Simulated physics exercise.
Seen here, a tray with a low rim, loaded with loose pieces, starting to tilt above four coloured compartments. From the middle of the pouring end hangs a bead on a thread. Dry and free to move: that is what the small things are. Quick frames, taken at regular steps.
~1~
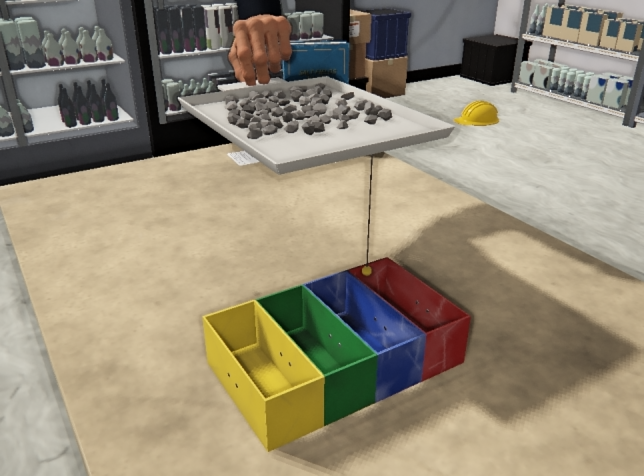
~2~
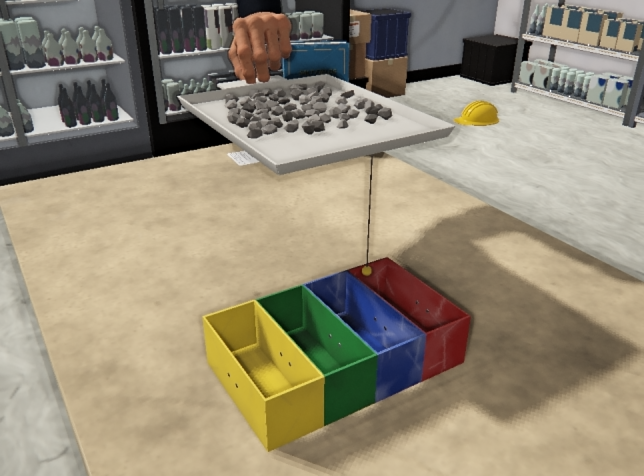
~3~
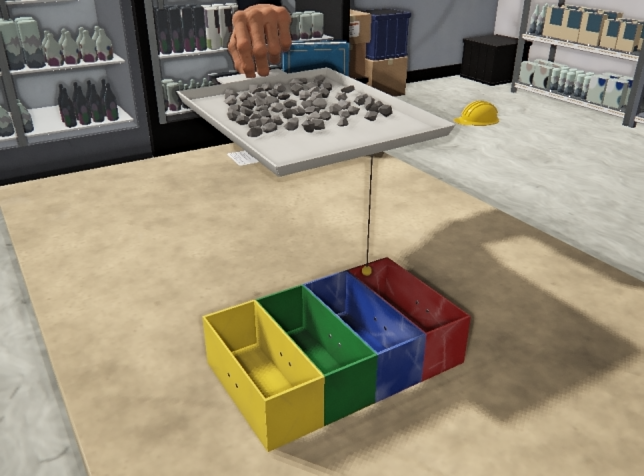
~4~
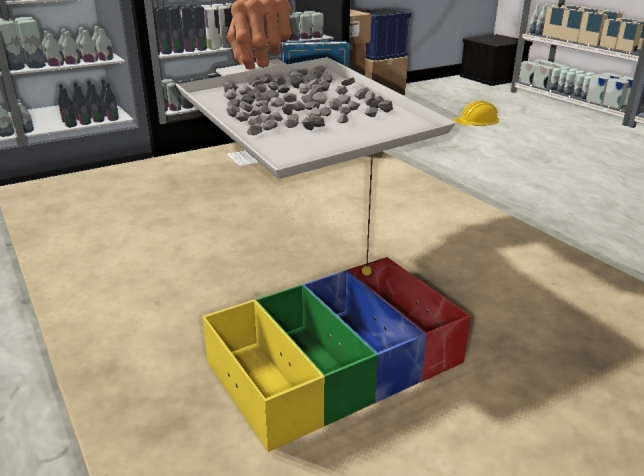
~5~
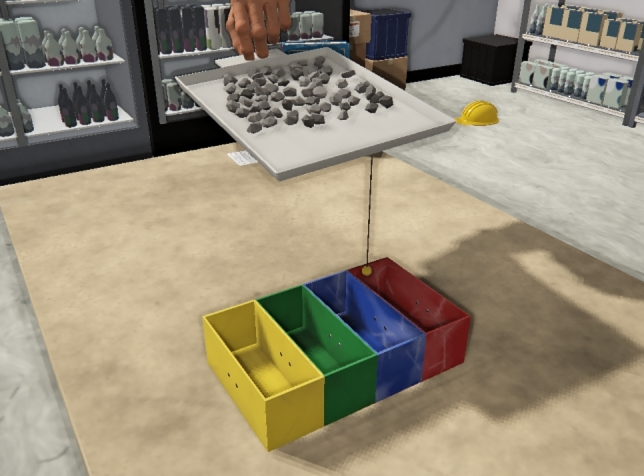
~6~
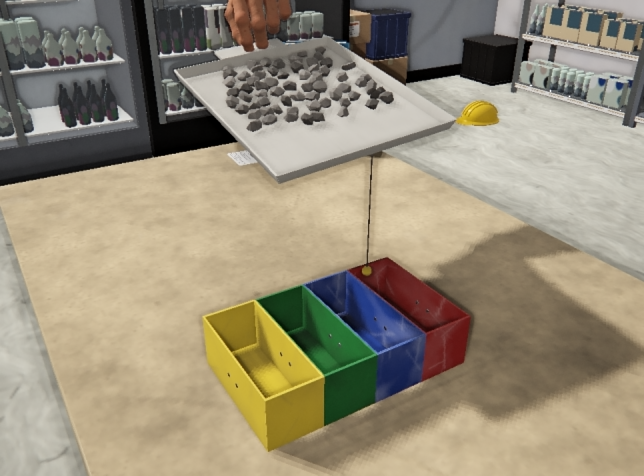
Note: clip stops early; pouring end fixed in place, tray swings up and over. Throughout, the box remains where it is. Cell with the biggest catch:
Green.
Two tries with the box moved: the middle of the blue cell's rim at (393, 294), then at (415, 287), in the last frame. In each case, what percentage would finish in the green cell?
It comes to roughly 20 per cent in one try and roughly 10 per cent in the next.
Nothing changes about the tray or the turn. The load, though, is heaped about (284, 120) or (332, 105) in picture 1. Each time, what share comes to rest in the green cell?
Respectively 50 and 60 in a hundred.
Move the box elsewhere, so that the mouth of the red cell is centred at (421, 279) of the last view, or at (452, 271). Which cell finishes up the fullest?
So the first one goes to yellow and the second to yellow.
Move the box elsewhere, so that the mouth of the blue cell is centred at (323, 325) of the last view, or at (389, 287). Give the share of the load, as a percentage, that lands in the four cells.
The first yields 100 per cent and the second 90 per cent.
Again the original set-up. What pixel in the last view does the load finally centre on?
Centre at rest, last view: Approx. (312, 363).
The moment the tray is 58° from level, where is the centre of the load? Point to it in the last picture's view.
Roughly at (305, 170).
Soon after the last picture, tray tipped steeply; about two thirds on the tray; a small part in the green cell; a small part in the yellow cell; a small part in the blue cell; a small part falling or outside the box.
A little later, tray tipped right over; about two thirds in the green cell; about a quarter in the yellow cell; a small part in the blue cell; a stray few falling or outside the box.
Later still, tray tipped past a quarter turn; about two thirds in the green cell; about a quarter in the yellow cell; a small part in the blue cell; a stray few falling or outside the box.
At rest, tray tipped past a quarter turn; about two thirds in the green cell; about a quarter in the yellow cell; a small part in the blue cell; none in the red cell; a stray few outside the box.
